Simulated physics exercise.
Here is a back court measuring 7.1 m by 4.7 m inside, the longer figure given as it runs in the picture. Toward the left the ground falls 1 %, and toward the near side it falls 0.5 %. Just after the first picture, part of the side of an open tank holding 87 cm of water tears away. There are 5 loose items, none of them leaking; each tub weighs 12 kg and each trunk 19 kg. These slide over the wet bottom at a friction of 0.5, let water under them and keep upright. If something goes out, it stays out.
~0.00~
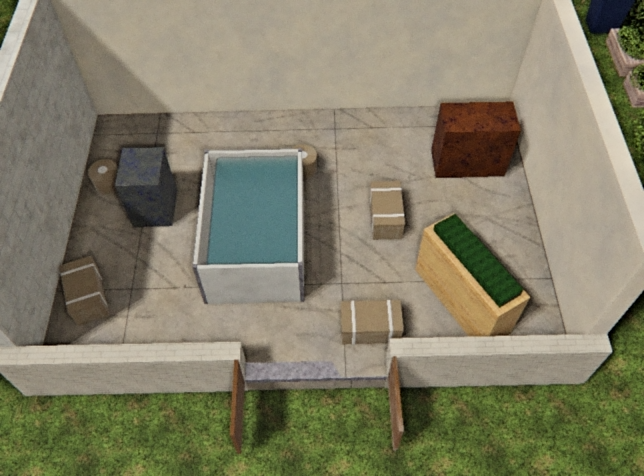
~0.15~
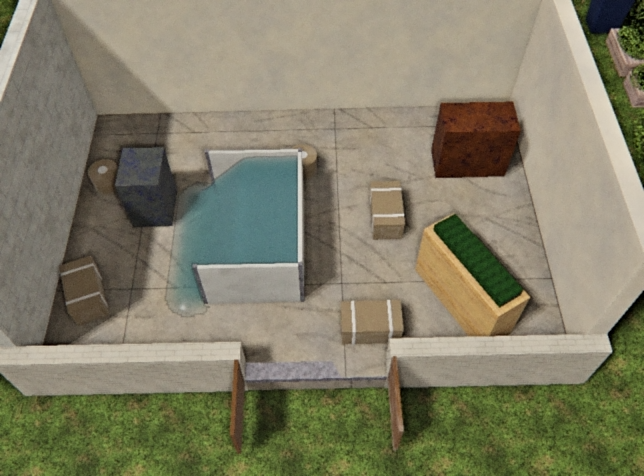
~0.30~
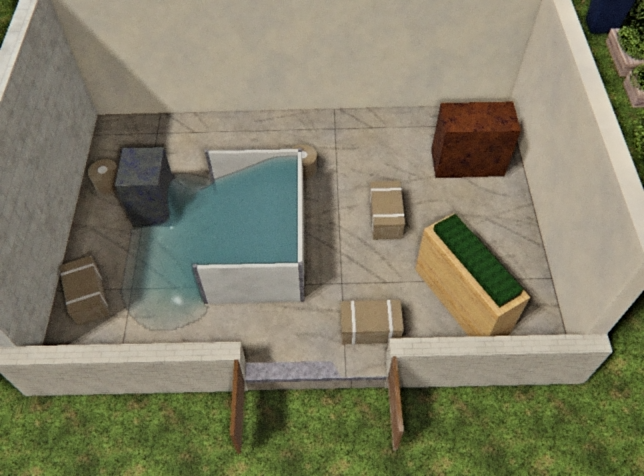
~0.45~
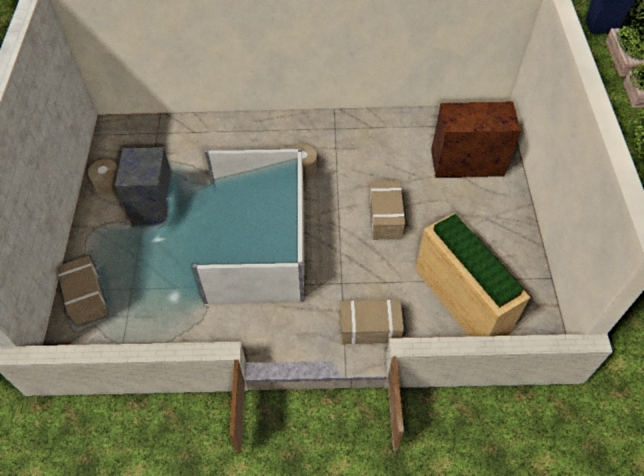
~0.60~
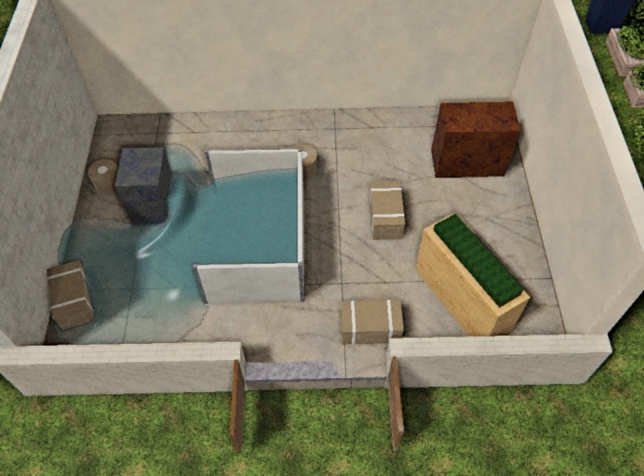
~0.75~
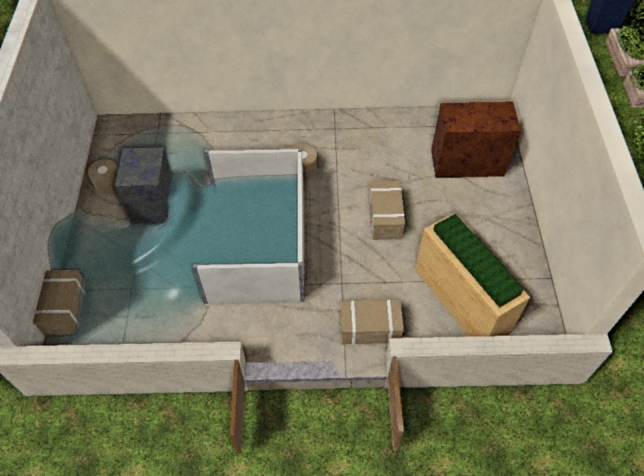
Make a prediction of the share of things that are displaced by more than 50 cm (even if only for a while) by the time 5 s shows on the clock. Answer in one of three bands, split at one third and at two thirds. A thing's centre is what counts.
Two thirds or more.
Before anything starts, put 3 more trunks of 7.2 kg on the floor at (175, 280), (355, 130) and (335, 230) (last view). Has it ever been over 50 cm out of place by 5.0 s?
Going through them in turn, I'd say beyond, beyond and not that far.
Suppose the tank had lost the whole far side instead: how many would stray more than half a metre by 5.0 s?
Then 3 of them would.
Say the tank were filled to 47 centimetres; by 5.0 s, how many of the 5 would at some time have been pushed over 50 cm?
2.
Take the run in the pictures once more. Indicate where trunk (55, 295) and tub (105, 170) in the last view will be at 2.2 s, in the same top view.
They end up about (112, 301) and (158, 123) in the last view.
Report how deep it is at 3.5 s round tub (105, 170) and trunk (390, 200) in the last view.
Depths: Near 9 cm, then near 0 cm.
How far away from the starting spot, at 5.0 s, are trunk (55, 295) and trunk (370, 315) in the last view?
Distances: 400 cm; 60 cm.
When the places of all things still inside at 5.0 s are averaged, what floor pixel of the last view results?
It sits at about (362, 232).
After 1.1 s 1 of 5 are over 50 cm from their spots; 1 afloat.
After 2.2 s 2 of 5 are over 50 cm from their spots; 2 afloat.
After 3.5 s 3 of 5 are over 50 cm from their spots; 3 afloat.
After 5.0 s 4 of 5 are over 50 cm from their spots, and 4 have been at some point; 2 afloat.
